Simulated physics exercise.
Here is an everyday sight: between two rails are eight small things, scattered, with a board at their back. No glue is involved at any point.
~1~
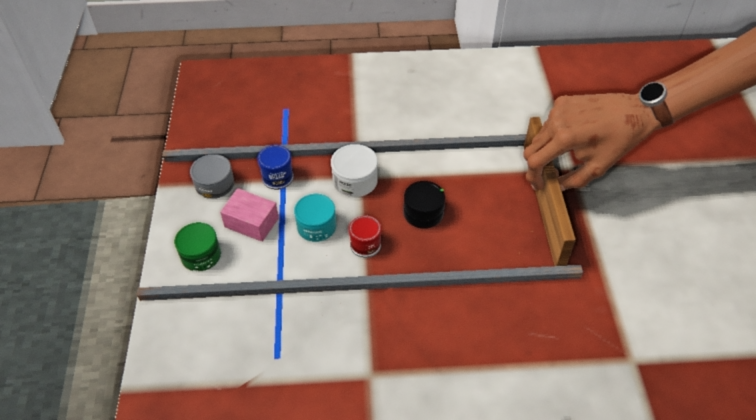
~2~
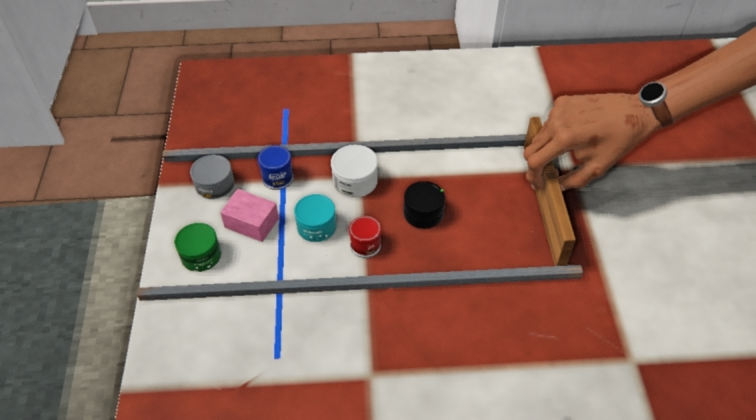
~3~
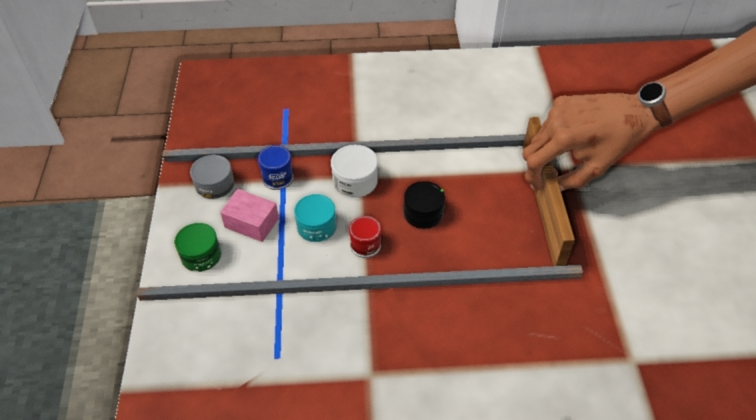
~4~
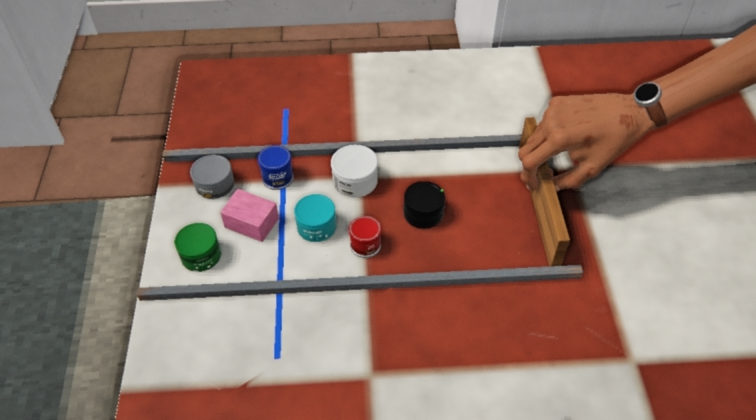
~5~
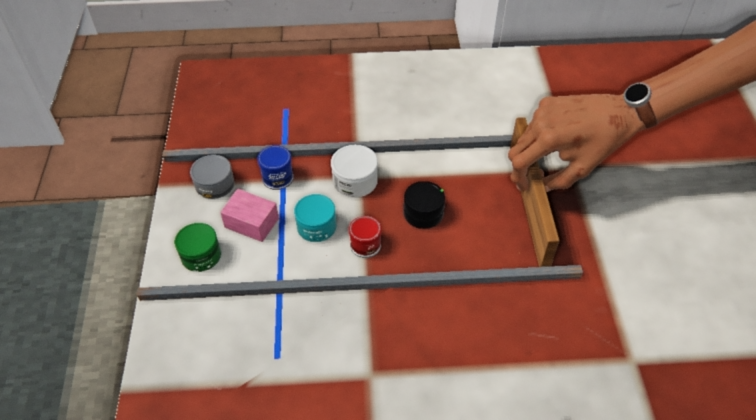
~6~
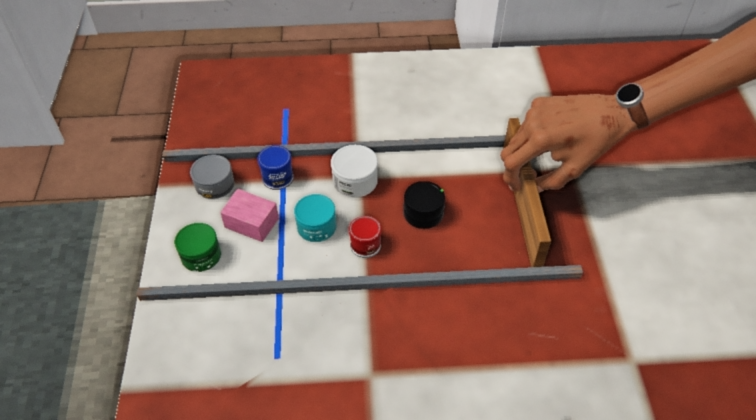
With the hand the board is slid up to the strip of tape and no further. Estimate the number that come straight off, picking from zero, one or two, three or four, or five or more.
My estimate is zero.
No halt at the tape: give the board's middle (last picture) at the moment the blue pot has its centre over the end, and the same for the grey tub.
Roughly (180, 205); for the second one, roughly (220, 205).
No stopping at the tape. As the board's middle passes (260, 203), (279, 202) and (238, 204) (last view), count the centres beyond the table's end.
The numbers past the end are 0, 0 and 1.
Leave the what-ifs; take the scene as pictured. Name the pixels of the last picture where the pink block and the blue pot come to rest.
The pink block at (217, 211), the blue pot at (227, 162).
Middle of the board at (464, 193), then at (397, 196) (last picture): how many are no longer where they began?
The first count is 0, and then it's 1.
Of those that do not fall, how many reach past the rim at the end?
Overhanging ones - 0.
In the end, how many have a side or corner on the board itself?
It is in contact with 3.
Soon after, none off yet; green tub at rest near (198, 247); grey tub at rest near (213, 177); pink block at rest near (250, 215).
In the end, the number that fall off is zero.
